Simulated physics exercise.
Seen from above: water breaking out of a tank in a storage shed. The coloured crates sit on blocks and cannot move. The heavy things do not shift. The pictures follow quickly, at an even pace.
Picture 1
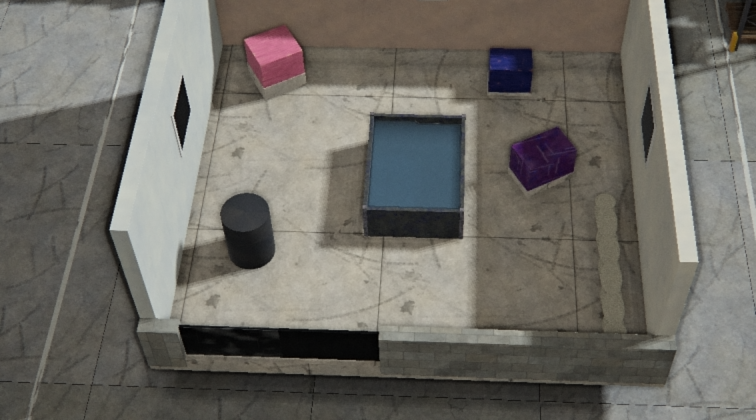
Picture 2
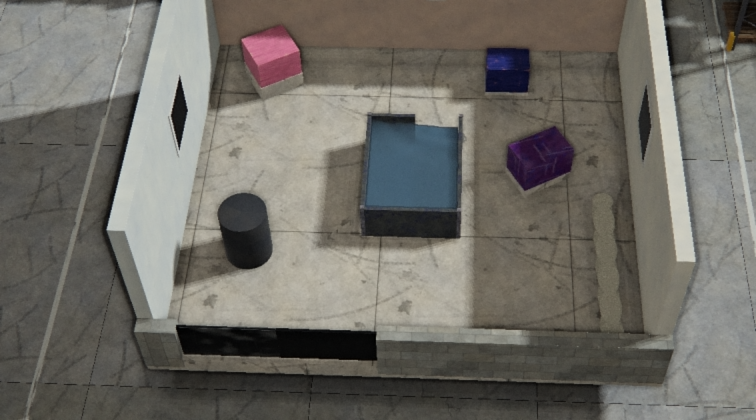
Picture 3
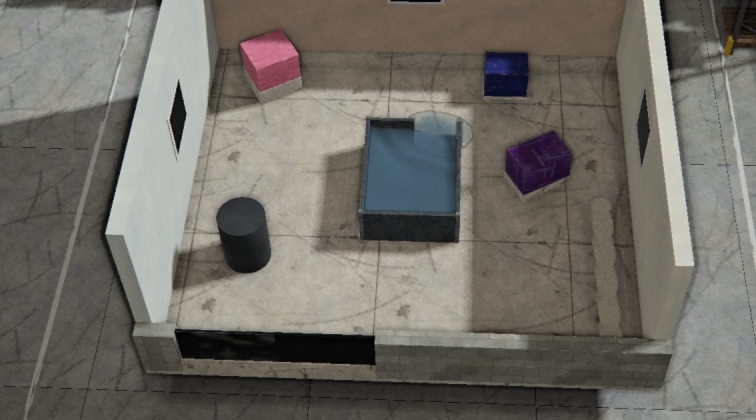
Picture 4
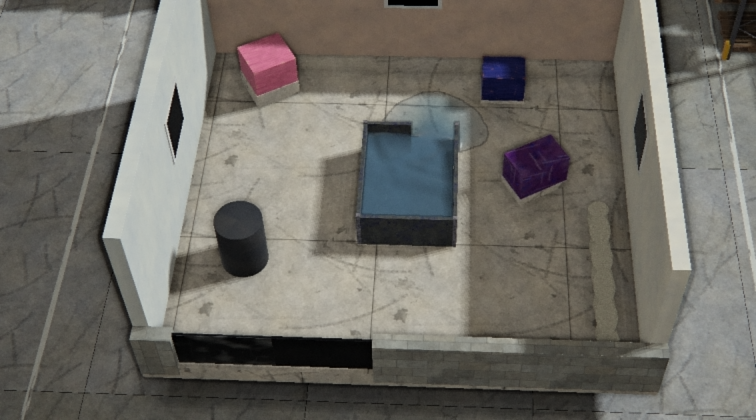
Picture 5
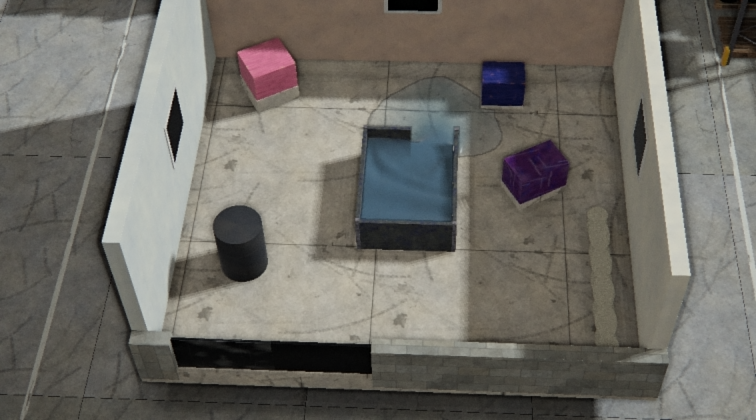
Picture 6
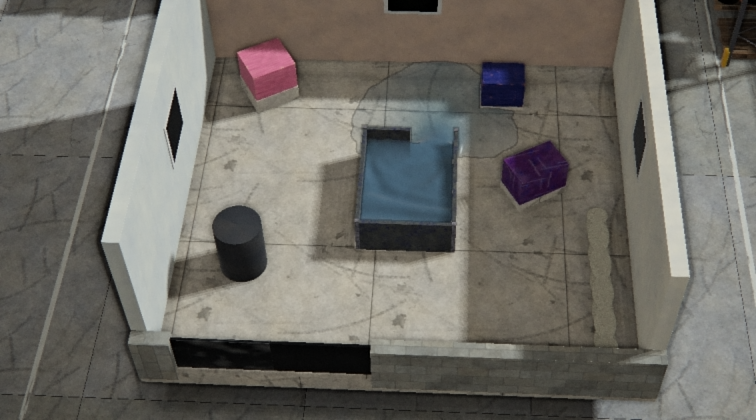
In a small walled shed seen from above, a tank of still blue water opened at its far side, and water poured through the gap, spreading across the floor in a widening puddle toward the back wall.
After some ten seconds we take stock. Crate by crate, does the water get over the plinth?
In the end: The purple crate keeps dry; the pink crate keeps dry; the blue crate is soaked.
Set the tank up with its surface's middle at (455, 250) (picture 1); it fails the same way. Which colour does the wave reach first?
It is the one in purple.
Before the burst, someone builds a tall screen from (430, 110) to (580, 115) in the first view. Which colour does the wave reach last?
The blue one.
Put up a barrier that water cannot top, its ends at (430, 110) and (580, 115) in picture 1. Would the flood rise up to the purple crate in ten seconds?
My reading: Purple crate is wetted.
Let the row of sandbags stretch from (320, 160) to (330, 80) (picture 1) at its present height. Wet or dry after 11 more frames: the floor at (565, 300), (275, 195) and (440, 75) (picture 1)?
In that order: Free of water, not flooded, flooded.
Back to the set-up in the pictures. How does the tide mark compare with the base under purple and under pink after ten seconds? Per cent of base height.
Roughly 60 per cent, then 60 per cent.
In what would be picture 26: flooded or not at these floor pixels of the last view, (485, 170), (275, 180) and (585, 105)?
In turn: Dry, no water, awash.
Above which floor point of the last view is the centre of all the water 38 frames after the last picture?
Close to (419, 147).
A moment on, water covers 15 % of the floor; the purple crate not reached, the pink crate not reached, the blue crate water round its plinth.
Next, water covers 20 % of the floor; the purple crate not reached, the pink crate water round its plinth, the blue crate water round its plinth.
Then, water covers 30 % of the floor; the purple crate water round its plinth, the pink crate water round its plinth, the blue crate water round its plinth.
Later, water covers 60 % of the floor; the purple crate water round its plinth, the pink crate water round its plinth, the blue crate water round its plinth.
In the end, water covers 95 % of the floor; the purple crate stayed above the water, the pink crate stayed above the water, the blue crate was topped.
